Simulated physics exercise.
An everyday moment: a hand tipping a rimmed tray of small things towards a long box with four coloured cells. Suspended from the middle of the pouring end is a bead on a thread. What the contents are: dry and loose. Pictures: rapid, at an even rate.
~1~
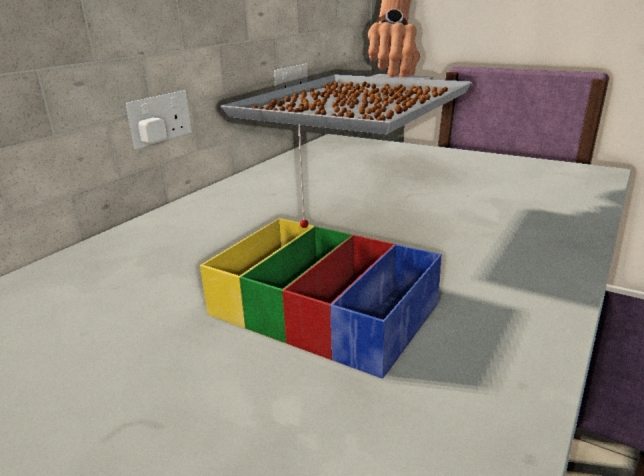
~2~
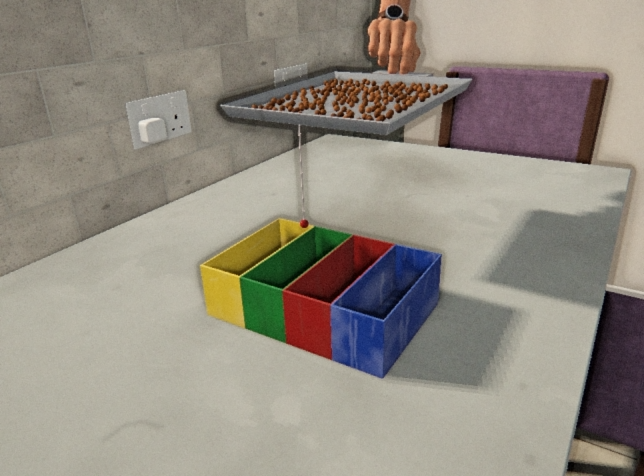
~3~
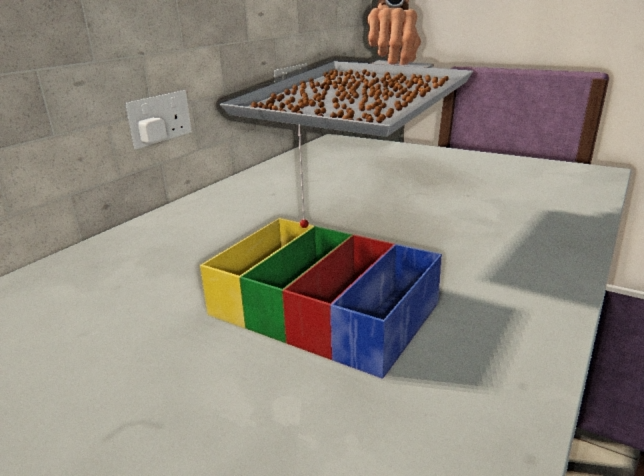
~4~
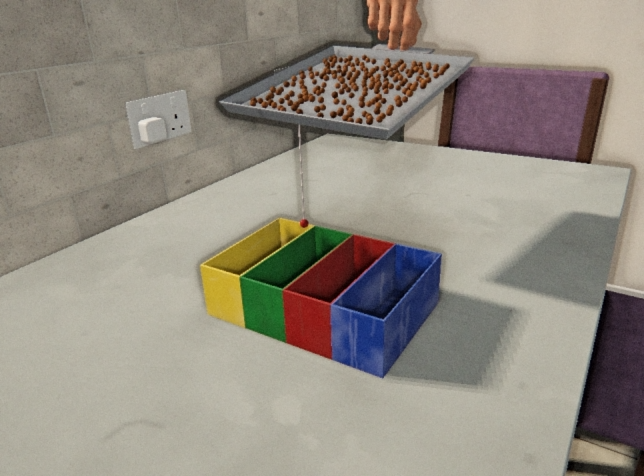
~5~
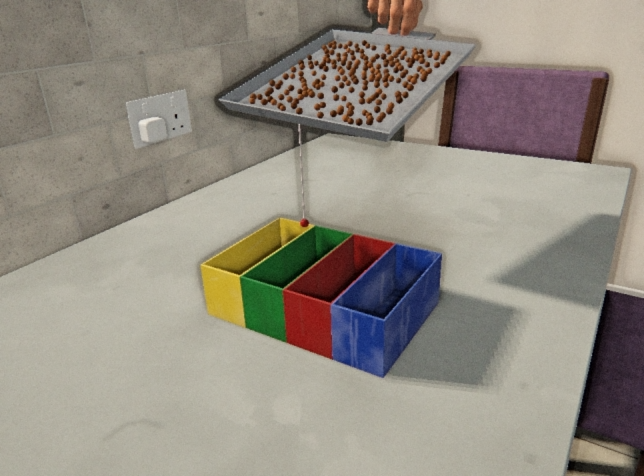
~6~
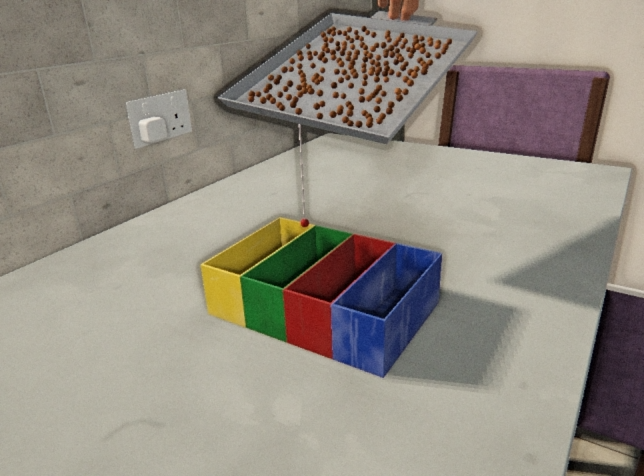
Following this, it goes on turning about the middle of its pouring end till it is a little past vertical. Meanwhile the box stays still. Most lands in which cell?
In the red cell.
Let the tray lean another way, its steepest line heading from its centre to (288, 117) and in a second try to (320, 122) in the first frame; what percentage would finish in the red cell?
First case about 0 percent; second case about 30 percent.
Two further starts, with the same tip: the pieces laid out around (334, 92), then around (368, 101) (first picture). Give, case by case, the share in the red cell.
Around 40 then around 50 per cent.
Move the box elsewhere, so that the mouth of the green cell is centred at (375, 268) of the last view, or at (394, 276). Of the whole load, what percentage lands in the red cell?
Close to 0 in a hundred first, close to 0 in a hundred second.
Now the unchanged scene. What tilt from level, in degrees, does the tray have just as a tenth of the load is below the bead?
Close to 65 degrees, I reckon.
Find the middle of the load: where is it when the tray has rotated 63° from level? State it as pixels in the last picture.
I'd put the middle close to (359, 159).
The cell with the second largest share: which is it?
Second: Blue.
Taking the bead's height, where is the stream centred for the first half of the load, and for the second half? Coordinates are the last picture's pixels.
I'd place the first part at (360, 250) and the rest at (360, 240).
Shortly afterwards, tray tipped steeply; near half on the tray; a little in the blue cell; a little in the red cell; only a few in the green cell; near a third falling or outside the box.
Next, tray tipped past a quarter turn; near half in the red cell; near a third in the blue cell; a little in the green cell; only a few in the yellow cell; only a few falling or outside the box.
Some moments later, tray tipped past a quarter turn; near half in the red cell; near a third in the blue cell; a little in the green cell; only a few in the yellow cell; only a few falling or outside the box.
In the end, tray tipped past a quarter turn; near half in the red cell; near a third in the blue cell; a little in the green cell; only a few in the yellow cell; only a few outside the box.
